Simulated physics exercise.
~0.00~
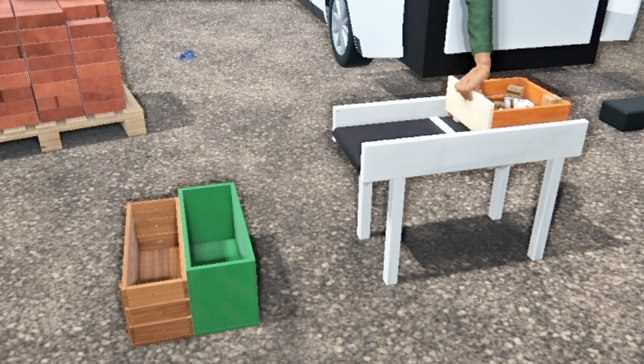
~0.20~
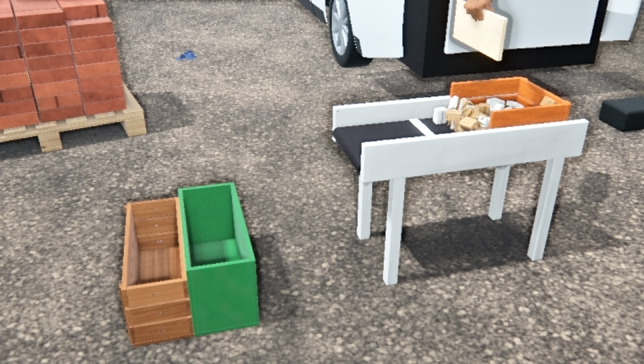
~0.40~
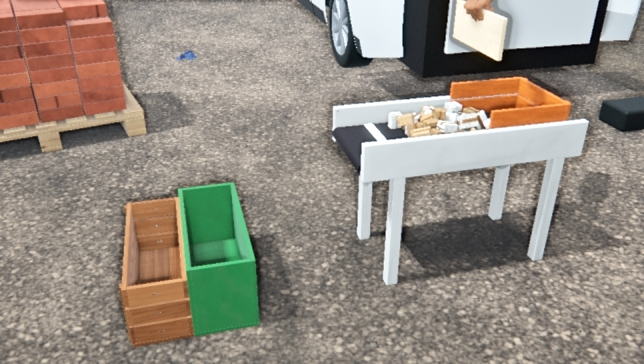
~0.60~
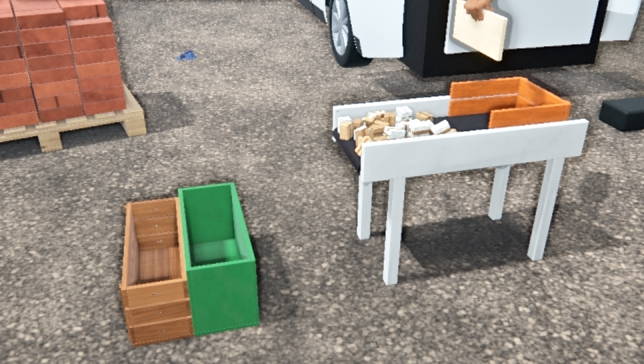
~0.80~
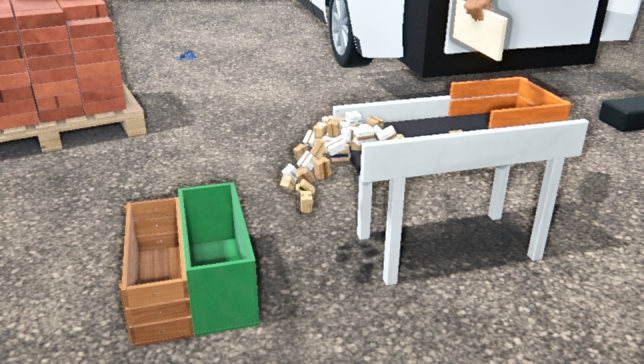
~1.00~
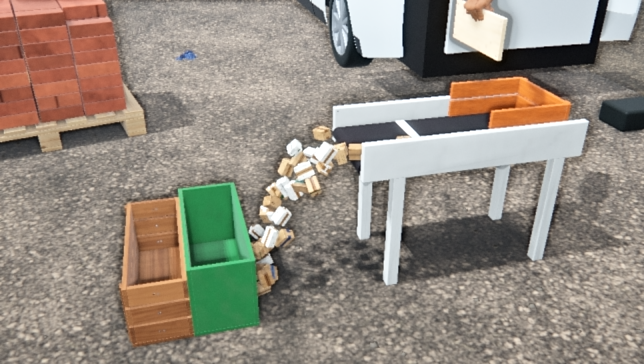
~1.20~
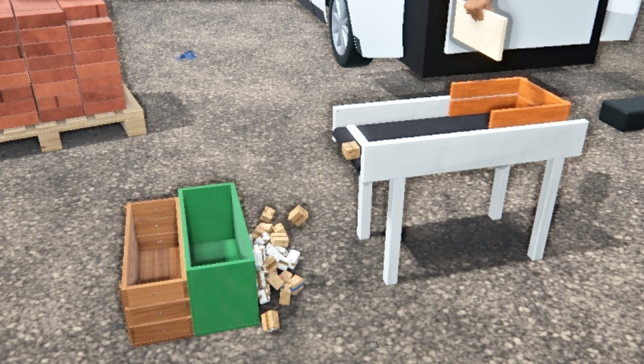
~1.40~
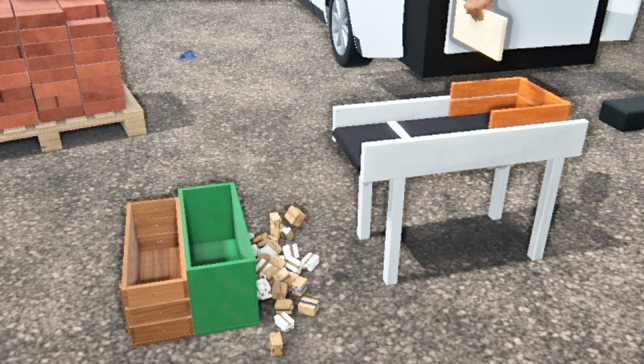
On rough paved ground, a belt carries small blocks leftward and spills them beside the green bin.
